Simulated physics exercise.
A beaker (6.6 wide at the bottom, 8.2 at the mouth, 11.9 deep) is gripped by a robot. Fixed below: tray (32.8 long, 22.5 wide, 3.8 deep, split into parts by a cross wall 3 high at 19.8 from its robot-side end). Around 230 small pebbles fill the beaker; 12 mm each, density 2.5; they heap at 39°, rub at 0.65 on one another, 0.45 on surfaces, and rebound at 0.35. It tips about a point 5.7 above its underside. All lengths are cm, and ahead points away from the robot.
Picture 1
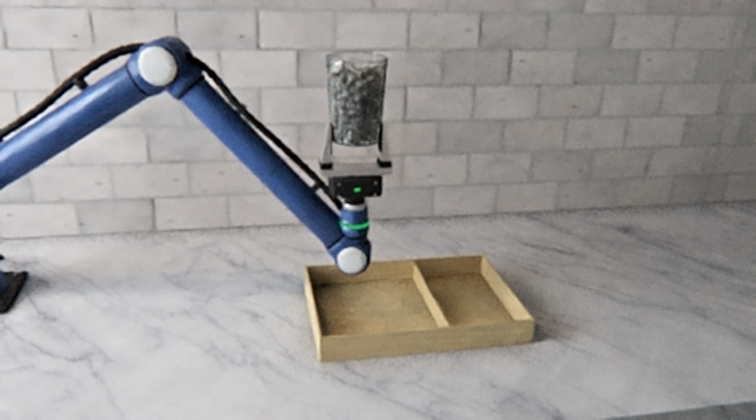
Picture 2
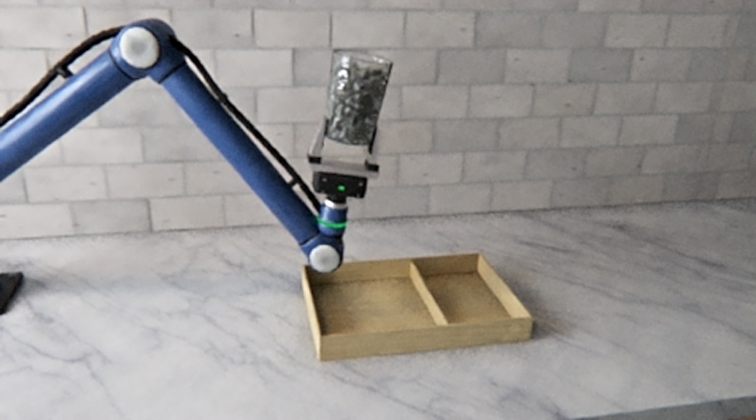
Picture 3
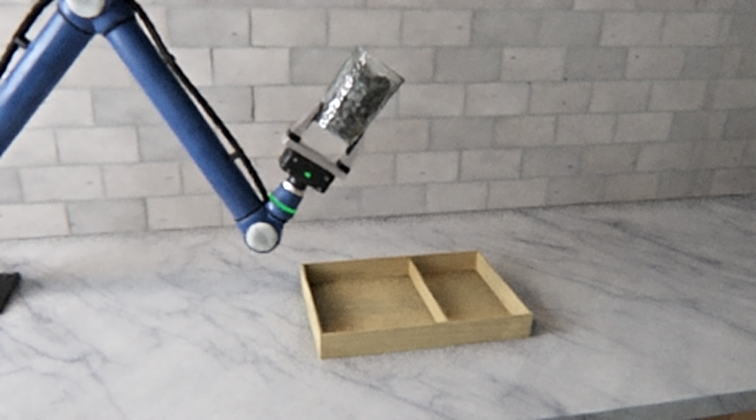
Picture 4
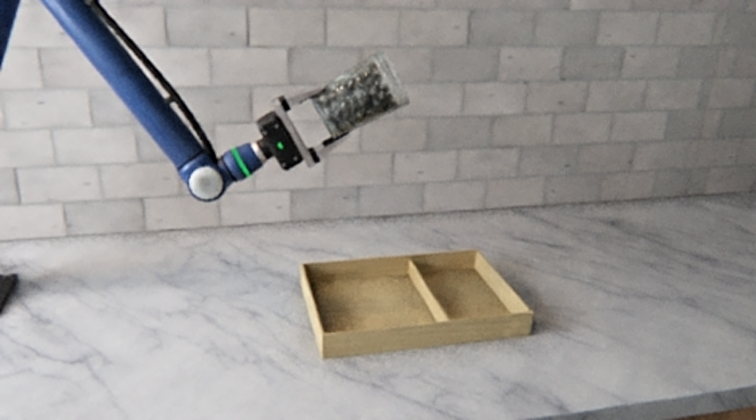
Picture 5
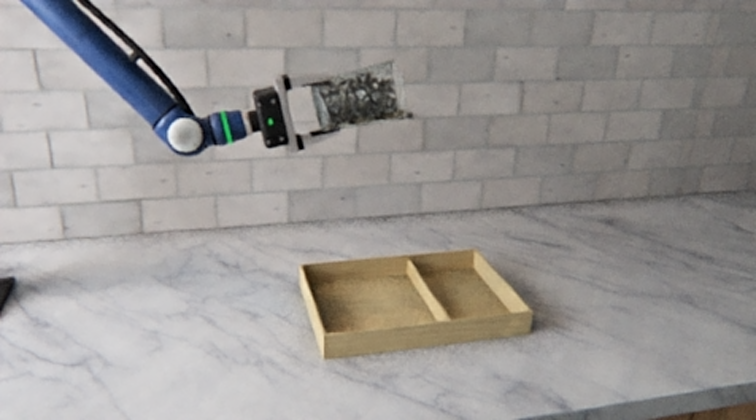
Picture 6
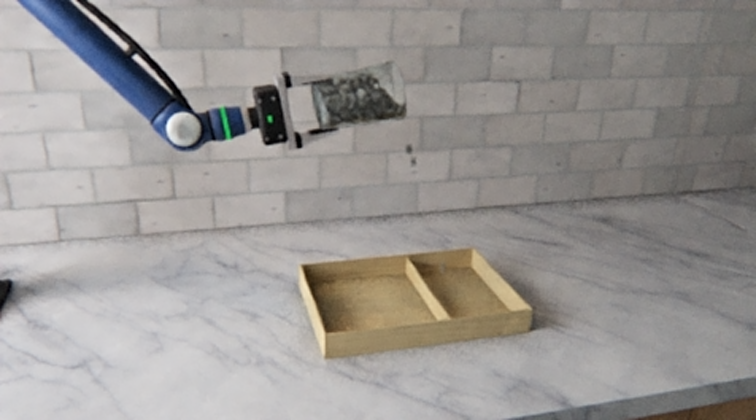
A blue robot arm reaching in from the left swings its elbow and wrist up and leftward, turning the clear beaker in its gripper from upright to nearly level, mouth rightward, and a few pebbles drop from its rim. The beaker holds dark grey pebbles above a pale wooden tray with two compartments. A steady, slightly raised side view shows a marble counter and whitish-grey brick wall.
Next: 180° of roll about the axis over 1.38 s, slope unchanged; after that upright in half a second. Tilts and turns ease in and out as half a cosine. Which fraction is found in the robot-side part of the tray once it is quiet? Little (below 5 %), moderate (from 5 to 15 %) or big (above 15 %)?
In the robot-side part of the tray the share is moderate, from 5 to 15 %.
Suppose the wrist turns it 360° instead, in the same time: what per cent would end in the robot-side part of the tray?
It would be near 15 per cent.
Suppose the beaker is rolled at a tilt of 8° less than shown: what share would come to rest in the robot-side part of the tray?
It would be near 5 per cent.
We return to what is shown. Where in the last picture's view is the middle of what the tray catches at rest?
Around (411, 291).
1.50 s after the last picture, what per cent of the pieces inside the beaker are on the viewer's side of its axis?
About 45 per cent.
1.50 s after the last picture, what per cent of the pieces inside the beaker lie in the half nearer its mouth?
Roughly 45 per cent.
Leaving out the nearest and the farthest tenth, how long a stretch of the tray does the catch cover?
About 12 cm.
Then, 0.75 s on, tipped 81°, highest piece 39 above the table; 216 in the beaker, 3 in the robot-side part, 2 in the far-side part, 7 in flight or on a rim.
Then, 1.50 s on, tipped 69°, highest piece 39 above the table; 200 in the beaker, 20 in the robot-side part, 6 in the far-side part, 2 in flight or on a rim.
Then, 2.08 s on, upright, highest piece 42 above the table; 200 in the beaker, 22 in the robot-side part, 6 in the far-side part.
Then, 2.78 s on, upright, highest piece 42 above the table; 200 in the beaker, 22 in the robot-side part, 6 in the far-side part.
In the end, 200 in the beaker, 22 in the robot-side part, 6 in the far-side part. That is 10 % in the robot-side part of the tray.
